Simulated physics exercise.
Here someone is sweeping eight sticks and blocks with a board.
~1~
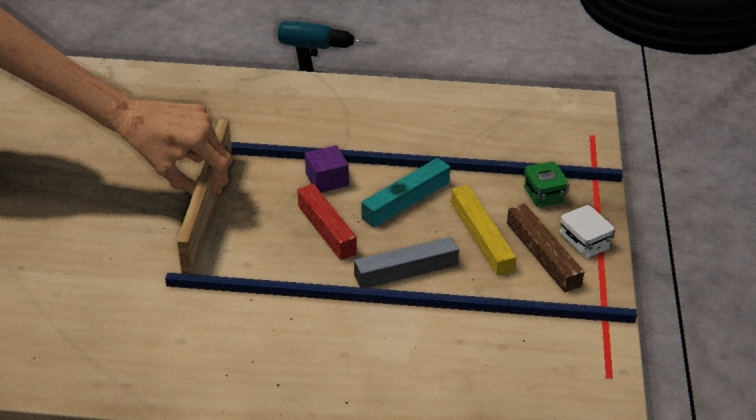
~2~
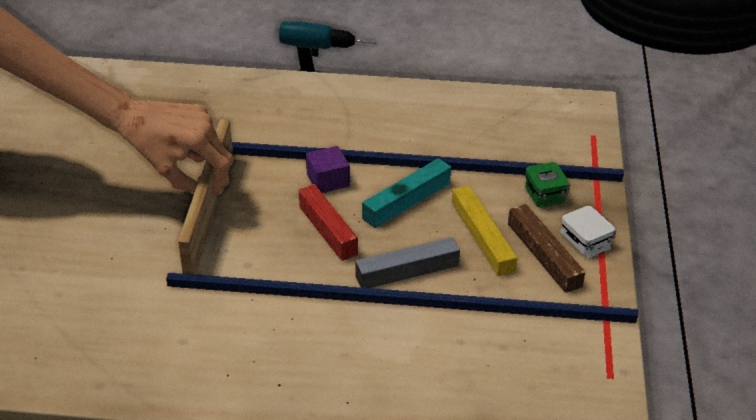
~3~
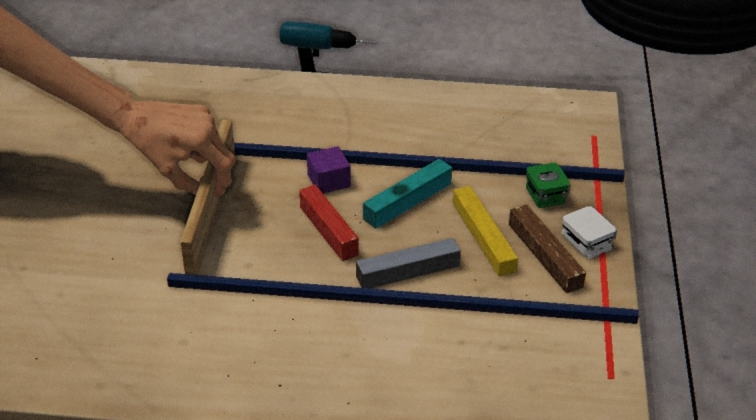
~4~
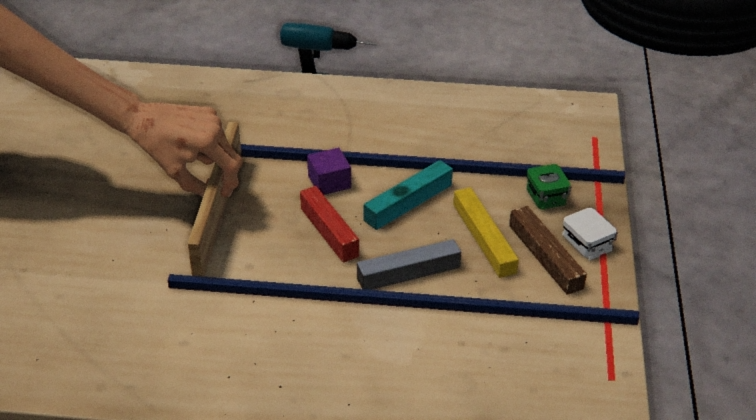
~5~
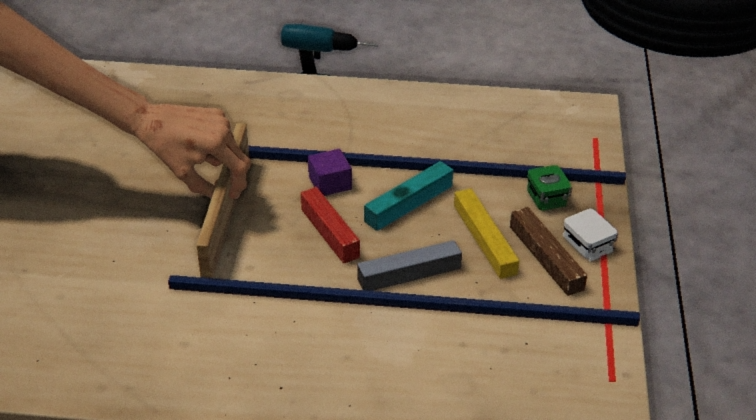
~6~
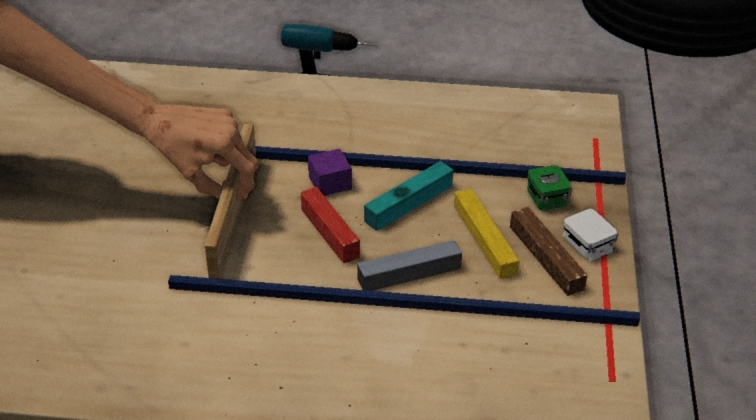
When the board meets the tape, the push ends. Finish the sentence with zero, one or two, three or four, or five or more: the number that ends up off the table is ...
The number that ends up off the table is five or more.
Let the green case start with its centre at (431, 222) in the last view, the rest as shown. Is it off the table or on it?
As for the green case, it topples off.
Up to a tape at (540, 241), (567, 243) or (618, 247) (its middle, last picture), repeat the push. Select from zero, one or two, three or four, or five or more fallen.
Counts as listed: One to two / 3 or 4 / at least five.
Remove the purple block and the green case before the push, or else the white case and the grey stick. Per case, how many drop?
First try 4, second try 4.
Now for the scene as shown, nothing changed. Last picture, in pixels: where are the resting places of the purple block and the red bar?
The purple block ends up near (620, 198), and the red bar near (614, 247).
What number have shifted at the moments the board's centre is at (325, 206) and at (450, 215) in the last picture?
At the first spot the count is 2, and at the second it is 7.
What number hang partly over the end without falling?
I make it 1.
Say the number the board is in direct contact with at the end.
2 touch it.
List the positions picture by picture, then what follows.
In the first picture, white case (586, 232); green case (545, 185); brown bar (544, 247); board (207, 195); tape (600, 243).
In the second picture, green case (546, 186); red bar (328, 222).
In the third picture, brown bar (546, 248); board (210, 196).
In the fourth picture, white case (588, 234); grey stick (409, 265).
In the fifth picture, green case (548, 189); purple block (330, 173).
In the sixth picture, white case (589, 236); green case (548, 189); brown bar (547, 250); board (232, 199); tape (603, 246).
Early on, none off yet; white case at rest near (589, 236); green case at rest near (548, 189); brown bar at rest near (547, 250).
A while later, none off yet; white case travelled about its own width near (624, 235); green case travelled about its own width near (573, 187); brown bar travelled a little near (602, 248).
Finally, the number that fall off is five or more; lost, turquoise stick, grey stick, yellow bar, brown bar, green case and white case.
